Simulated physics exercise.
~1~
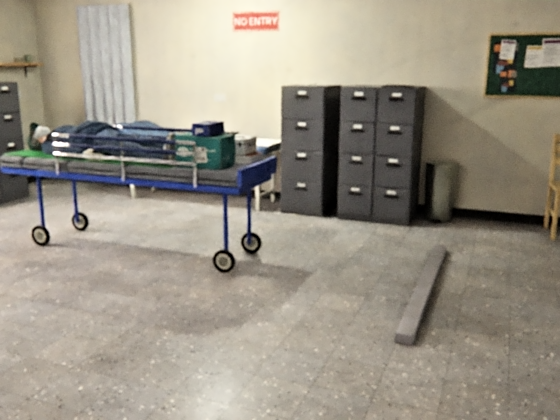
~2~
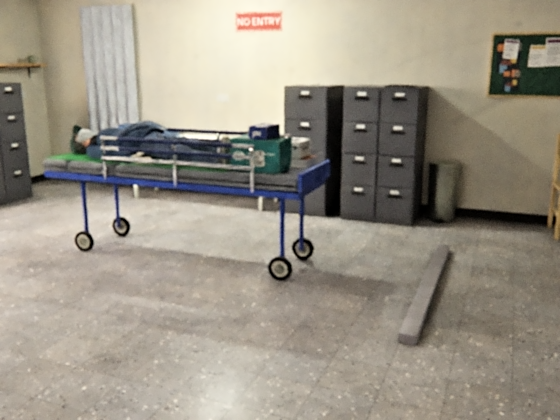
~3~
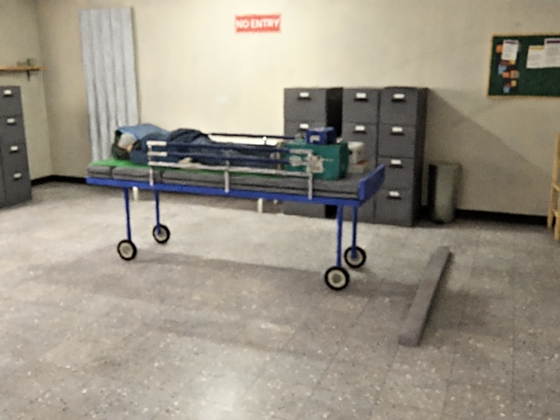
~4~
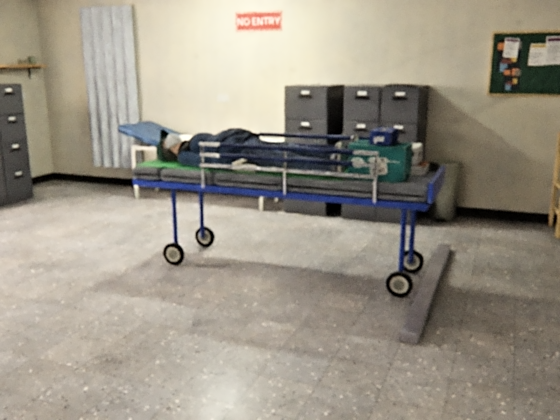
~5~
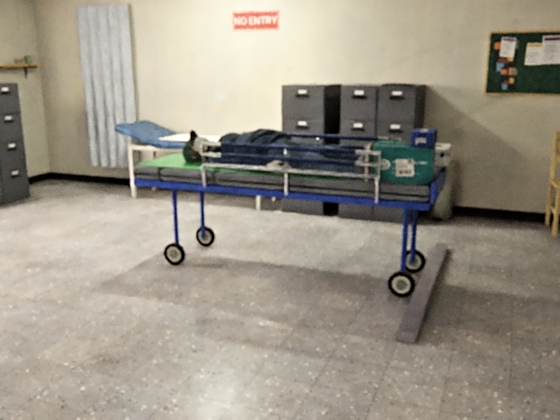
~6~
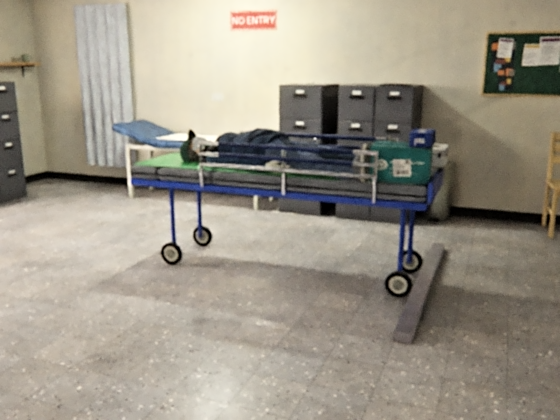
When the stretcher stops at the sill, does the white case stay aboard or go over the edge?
The white case stays aboard. It remains at the right end of the stretcher and does not drop to the floor.
